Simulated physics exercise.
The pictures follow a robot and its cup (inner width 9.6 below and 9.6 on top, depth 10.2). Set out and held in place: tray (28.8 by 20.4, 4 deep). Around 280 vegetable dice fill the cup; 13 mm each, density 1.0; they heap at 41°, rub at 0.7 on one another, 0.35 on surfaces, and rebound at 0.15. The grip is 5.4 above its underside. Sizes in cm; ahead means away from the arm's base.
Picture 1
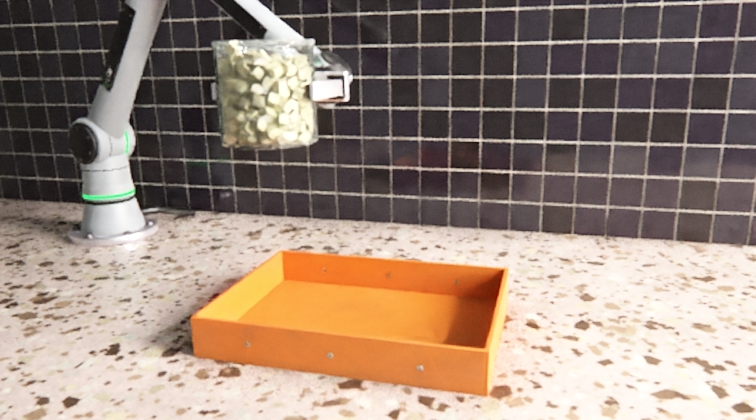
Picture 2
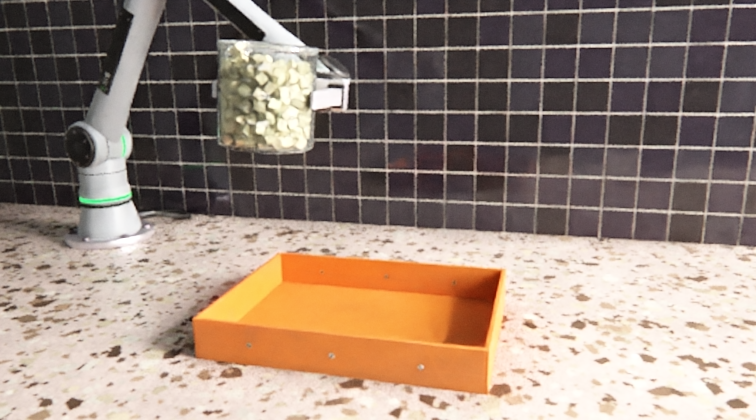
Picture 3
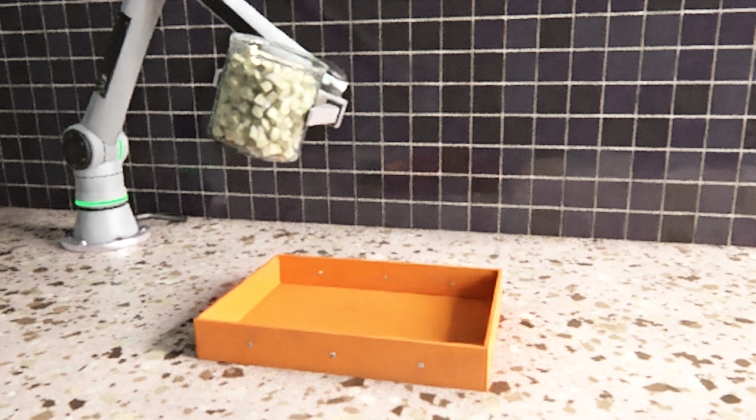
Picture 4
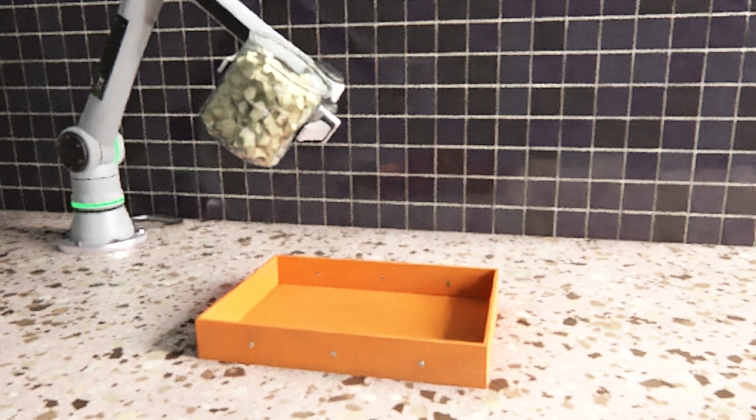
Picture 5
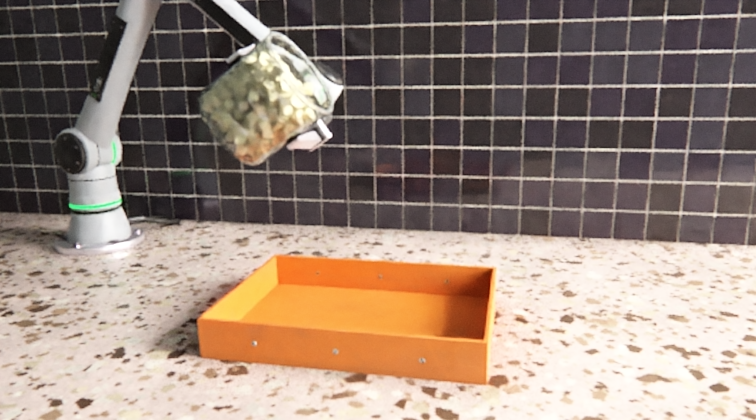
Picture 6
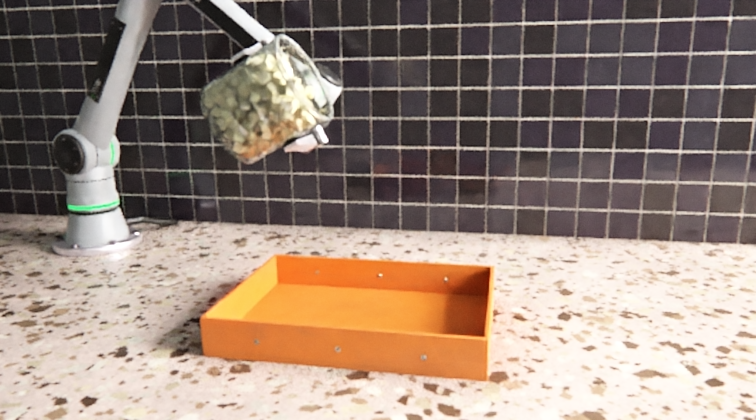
On a speckled countertop by dark tiles, a robot arm steadily tilting a clear container of pale diced vegetables above an orange tray.
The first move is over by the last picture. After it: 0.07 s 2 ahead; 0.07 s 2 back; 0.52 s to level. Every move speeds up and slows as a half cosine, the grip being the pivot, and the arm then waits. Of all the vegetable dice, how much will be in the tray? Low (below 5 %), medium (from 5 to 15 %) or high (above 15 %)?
A medium share, from 5 to 15 %, ends in the tray.
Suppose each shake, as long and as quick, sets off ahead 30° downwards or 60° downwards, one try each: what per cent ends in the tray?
About 5 and 0 per cent.
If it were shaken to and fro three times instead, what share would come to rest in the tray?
In that case some 15 per cent.
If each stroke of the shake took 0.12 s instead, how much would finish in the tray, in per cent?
Then about 5 per cent.
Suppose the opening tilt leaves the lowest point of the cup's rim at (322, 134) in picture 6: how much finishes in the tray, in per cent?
Some 25 per cent.
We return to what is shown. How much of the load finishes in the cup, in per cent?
Some 90 per cent.
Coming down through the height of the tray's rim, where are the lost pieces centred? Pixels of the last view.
Near (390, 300).
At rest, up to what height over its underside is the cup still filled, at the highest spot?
About 10.5 cm.
Then, 0.26 s later, tilted 53° forward, highest piece 29 above the table; 255 in the cup, 3 in the tray, 20 in flight or on a rim.
Then, 0.53 s later, tilted 9° forward, highest piece 31 above the table; 251 in the cup, 27 in the tray.
Then, 0.86 s later, level, highest piece 31 above the table; 251 in the cup, 27 in the tray.
Then, 1.91 s later, level, highest piece 31 above the table; 251 in the cup, 27 in the tray.
At rest, 251 in the cup, 27 in the tray. That is 10 % in the tray.
